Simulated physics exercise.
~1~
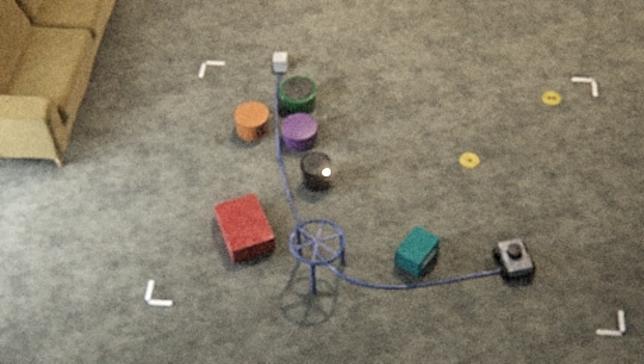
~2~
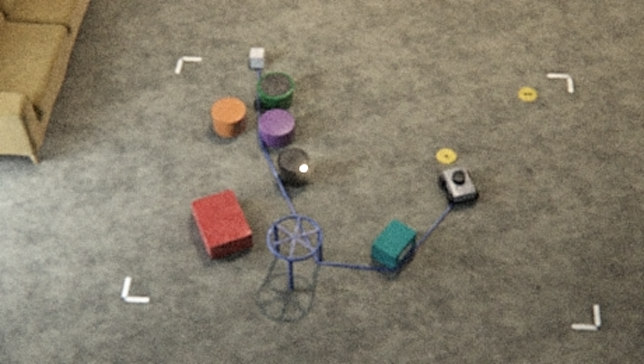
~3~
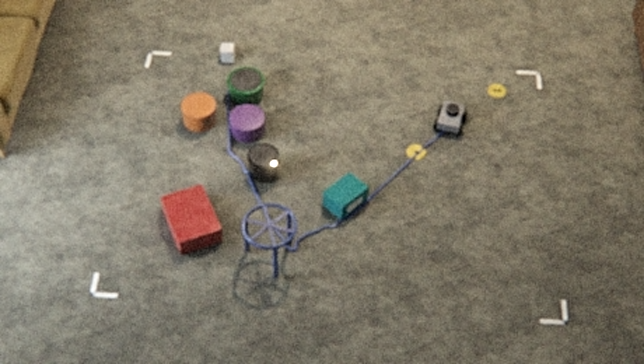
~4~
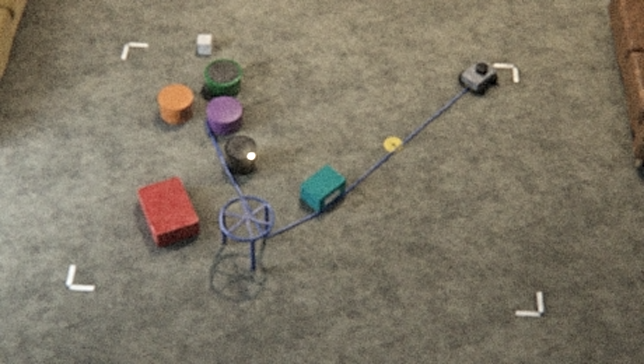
To begin with, a small grey cart sits at the lower right of a carpeted floor, its blue lead running past a teal box and a blue stool, then up among pots to a pale block. The cart heads up and left toward the nearer yellow mark, drawing the lead against the teal box. It turns up and right, and the plug comes away from the block while the box is dragged up and left and the stool shifts slightly. The cart finishes over the farther yellow mark, the loose lead trailing behind past box and stool.
